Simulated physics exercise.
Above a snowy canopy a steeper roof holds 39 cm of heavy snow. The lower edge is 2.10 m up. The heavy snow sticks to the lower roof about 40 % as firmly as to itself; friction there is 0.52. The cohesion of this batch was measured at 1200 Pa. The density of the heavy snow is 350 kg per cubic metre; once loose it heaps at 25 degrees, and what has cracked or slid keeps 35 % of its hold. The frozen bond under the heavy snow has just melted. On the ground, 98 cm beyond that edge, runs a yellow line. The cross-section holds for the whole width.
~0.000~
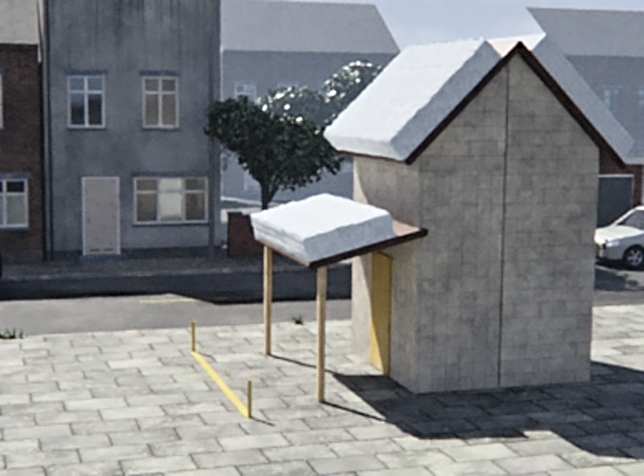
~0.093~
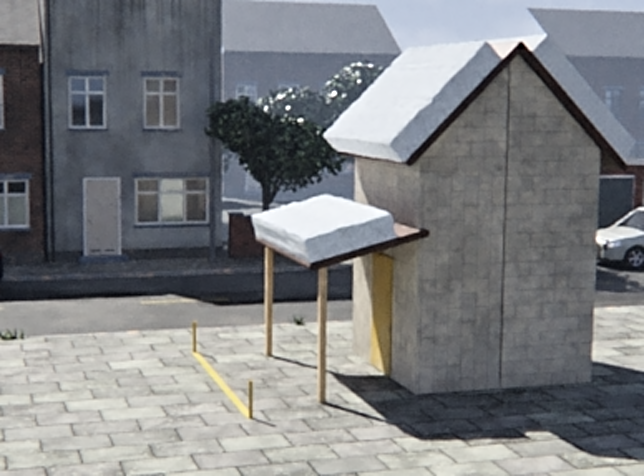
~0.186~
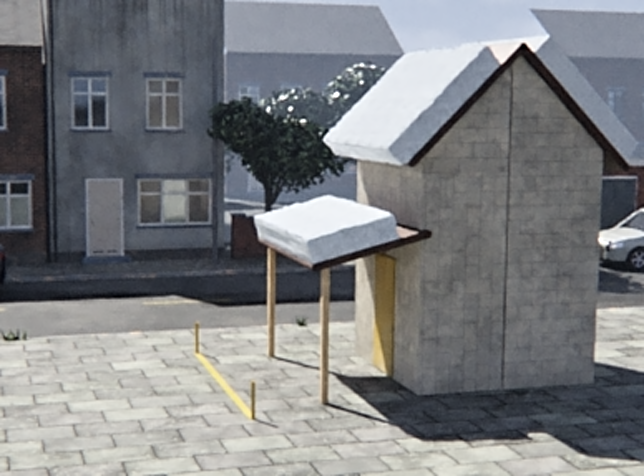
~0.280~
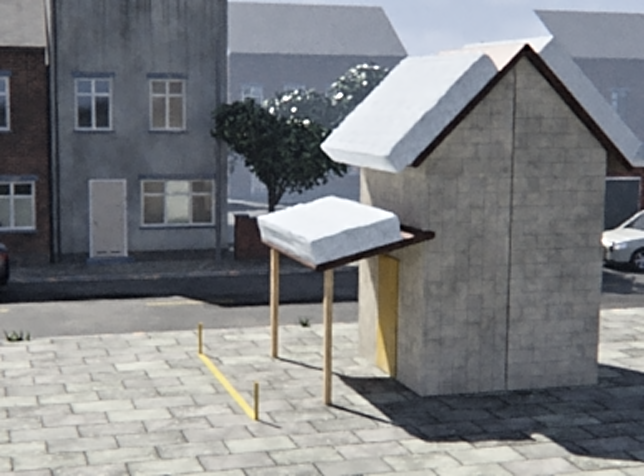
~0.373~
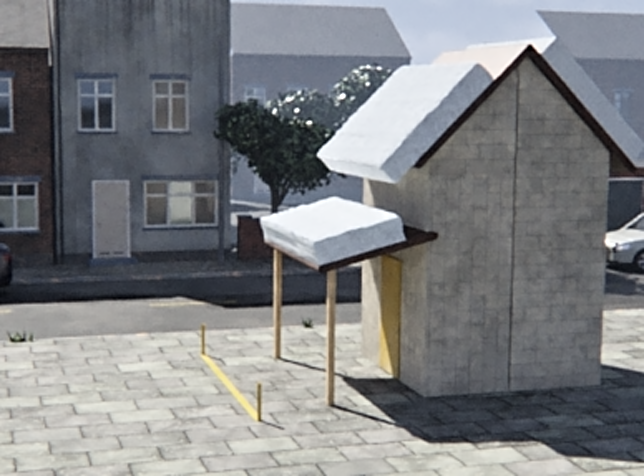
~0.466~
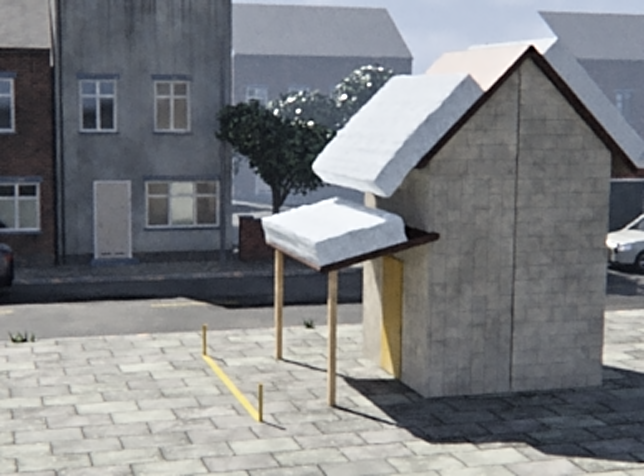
A tall, narrow grey block building with a steep gabled roof under thick white snow stands on pale paving, seen from slightly above, with a street and houses behind. On its left, a snow-topped porch on wooden posts shelters a yellow door, near a yellow line between short posts. The roof's left snow slab slides downslope in one piece, baring the roof near the ridge, while the view shifts slightly.
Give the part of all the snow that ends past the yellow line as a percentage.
Close to 45 per cent.
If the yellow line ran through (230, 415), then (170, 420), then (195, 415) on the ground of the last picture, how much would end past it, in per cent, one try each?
In that order: 35 %, 14 %, 20 %.
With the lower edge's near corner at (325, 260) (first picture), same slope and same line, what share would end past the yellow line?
It would be near 50 %.
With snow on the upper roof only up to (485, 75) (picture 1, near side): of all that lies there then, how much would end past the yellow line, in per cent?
It would be near 35 %.
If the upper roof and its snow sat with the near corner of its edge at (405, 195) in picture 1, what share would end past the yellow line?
Then about 8 %.
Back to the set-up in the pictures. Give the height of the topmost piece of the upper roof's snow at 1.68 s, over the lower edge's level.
Some 0.6 m.
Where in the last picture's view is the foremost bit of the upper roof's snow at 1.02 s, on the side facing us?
Near (288, 237).
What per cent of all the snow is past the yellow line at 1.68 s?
Some 40 per cent.
By 1.02 s, none is below the lower edge and 0 % is past the line.
By 1.68 s, 54 % is below the lower edge and 39 % is past the line.
By 2.34 s, 62 % is below the lower edge and 45 % is past the line.
By 3.00 s, 62 % is below the lower edge and 45 % is past the line.
By 3.30 s, at the end, 62 % is below the lower edge and 45 % is past the line.
